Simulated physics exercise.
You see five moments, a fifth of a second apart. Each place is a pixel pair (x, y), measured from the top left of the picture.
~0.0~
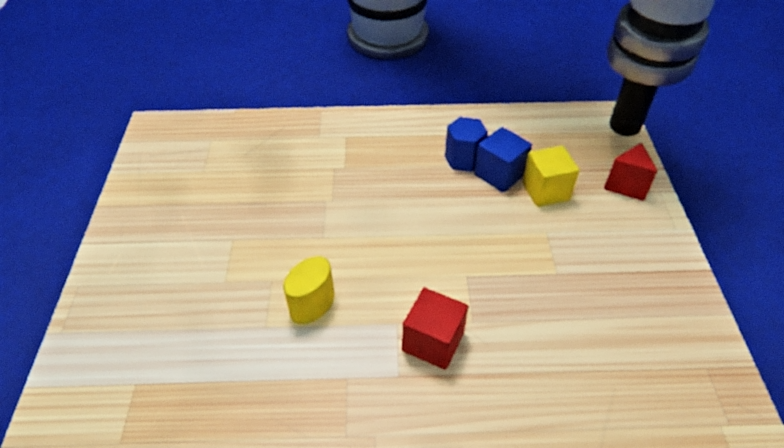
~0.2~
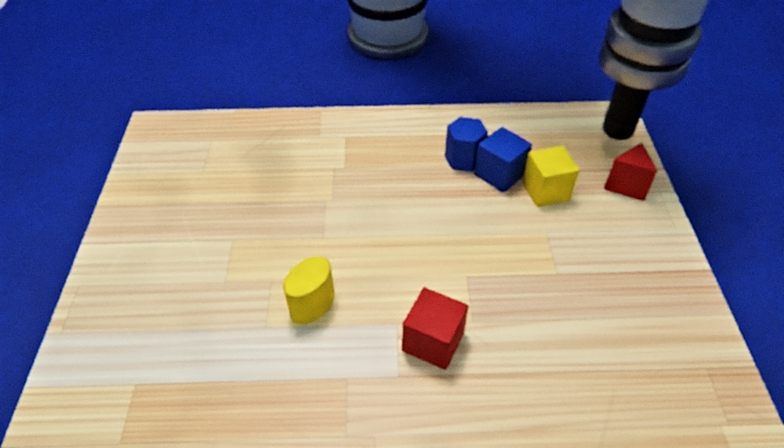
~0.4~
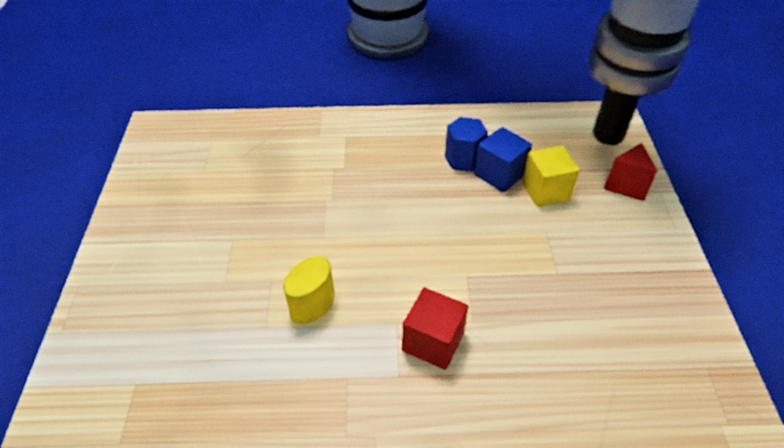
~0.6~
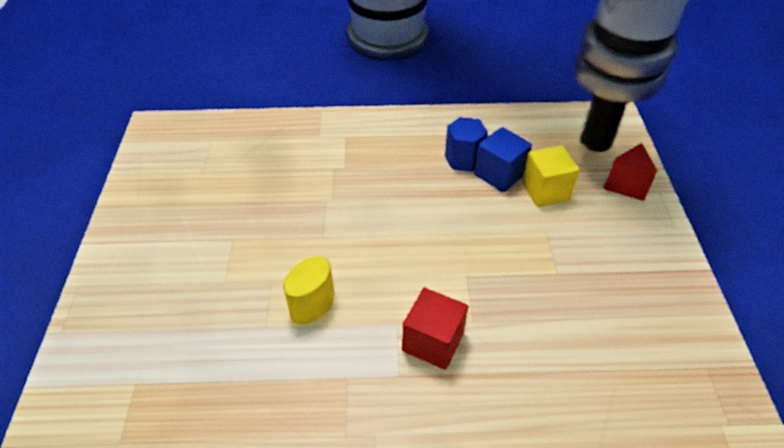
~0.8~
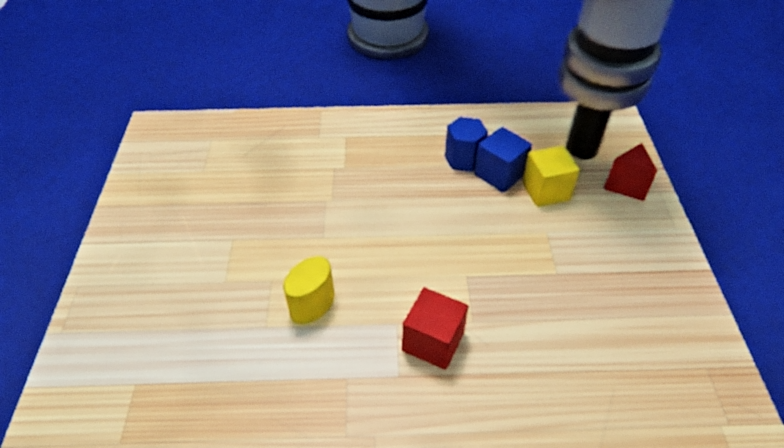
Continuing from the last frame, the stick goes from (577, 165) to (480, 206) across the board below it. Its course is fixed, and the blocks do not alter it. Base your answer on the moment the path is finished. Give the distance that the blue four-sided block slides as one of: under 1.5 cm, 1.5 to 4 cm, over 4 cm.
Middling, 1.5 to 4 cm.
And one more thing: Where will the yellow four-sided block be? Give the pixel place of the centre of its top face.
I expect it at (527, 193).
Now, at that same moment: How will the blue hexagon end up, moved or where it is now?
In the end it has been moved.
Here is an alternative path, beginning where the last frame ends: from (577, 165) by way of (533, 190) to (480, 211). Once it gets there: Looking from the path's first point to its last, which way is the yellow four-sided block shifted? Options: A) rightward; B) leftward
B: Leftward.
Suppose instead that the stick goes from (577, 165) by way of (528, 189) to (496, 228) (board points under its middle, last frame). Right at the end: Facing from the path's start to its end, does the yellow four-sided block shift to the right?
No, it doesn't check out.
On the path given first. One third of the way, stick (550, 164); yellow four-sided block (542, 173), turned 25° anticlockwise.
Two thirds of the way, stick (517, 178); blue hexagon (461, 125), turned 10° clockwise; blue four-sided block (490, 144); yellow four-sided block (529, 189), turned 85° anticlockwise.
At the end, stick (483, 191); blue hexagon (459, 124), turned 15° clockwise; blue four-sided block (486, 144), turned 15° clockwise; yellow four-sided block (527, 193), turned 100° anticlockwise; red three-sided block not moved.
